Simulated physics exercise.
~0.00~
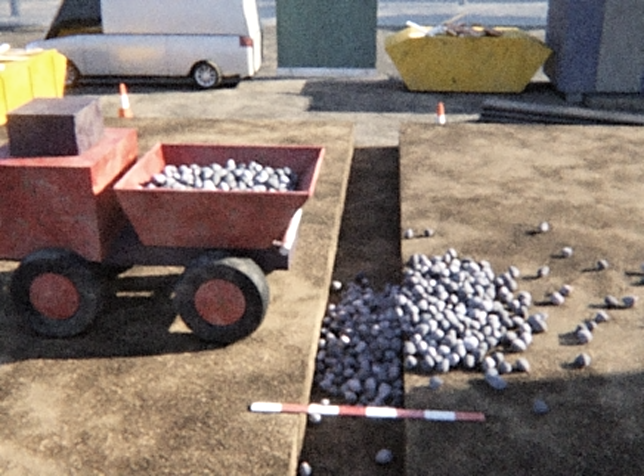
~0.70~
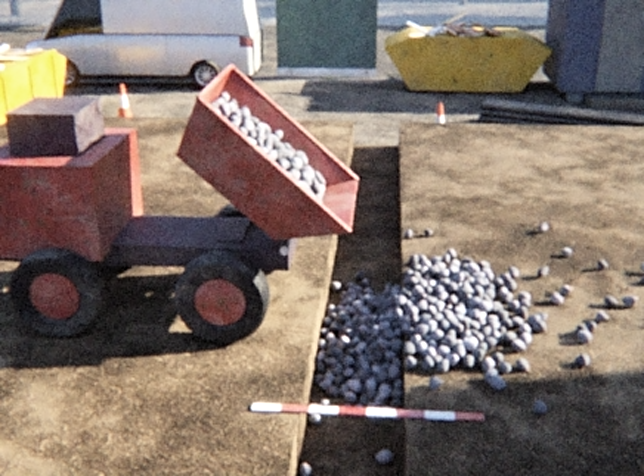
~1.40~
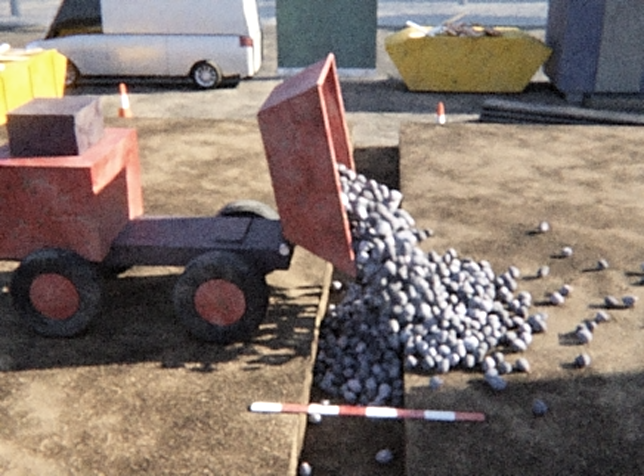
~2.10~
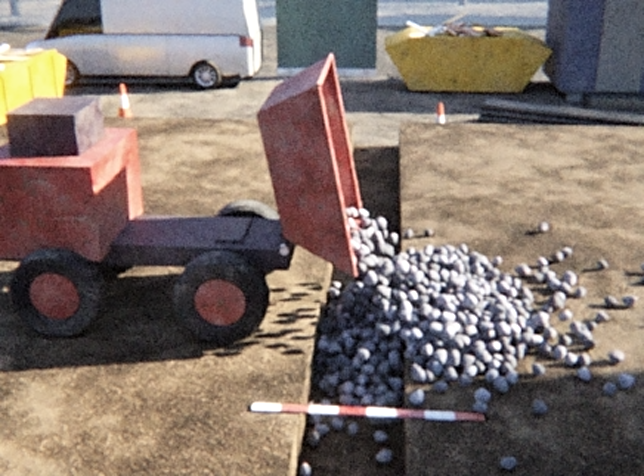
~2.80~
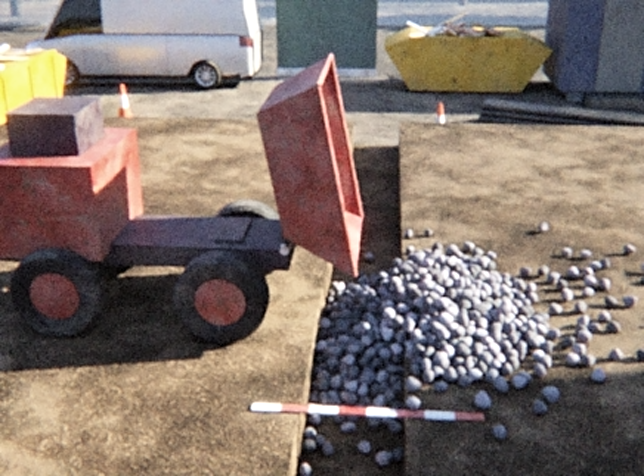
To begin with, a small red dumper with a full skip of grey cobbles stands at the left of a trench, where an earlier heap already lies partly in the trench and partly on the ground beyond. The skip tips up and forward to the right while the stones still sit inside it. As it grows steeper, the cobbles pour over its lip onto the heap. They spread across the trench and roll out to the right, past a red and white staff. Finally the skip hangs steeply tilted and empty above a broader heap, with scattered stones reaching the right edge.
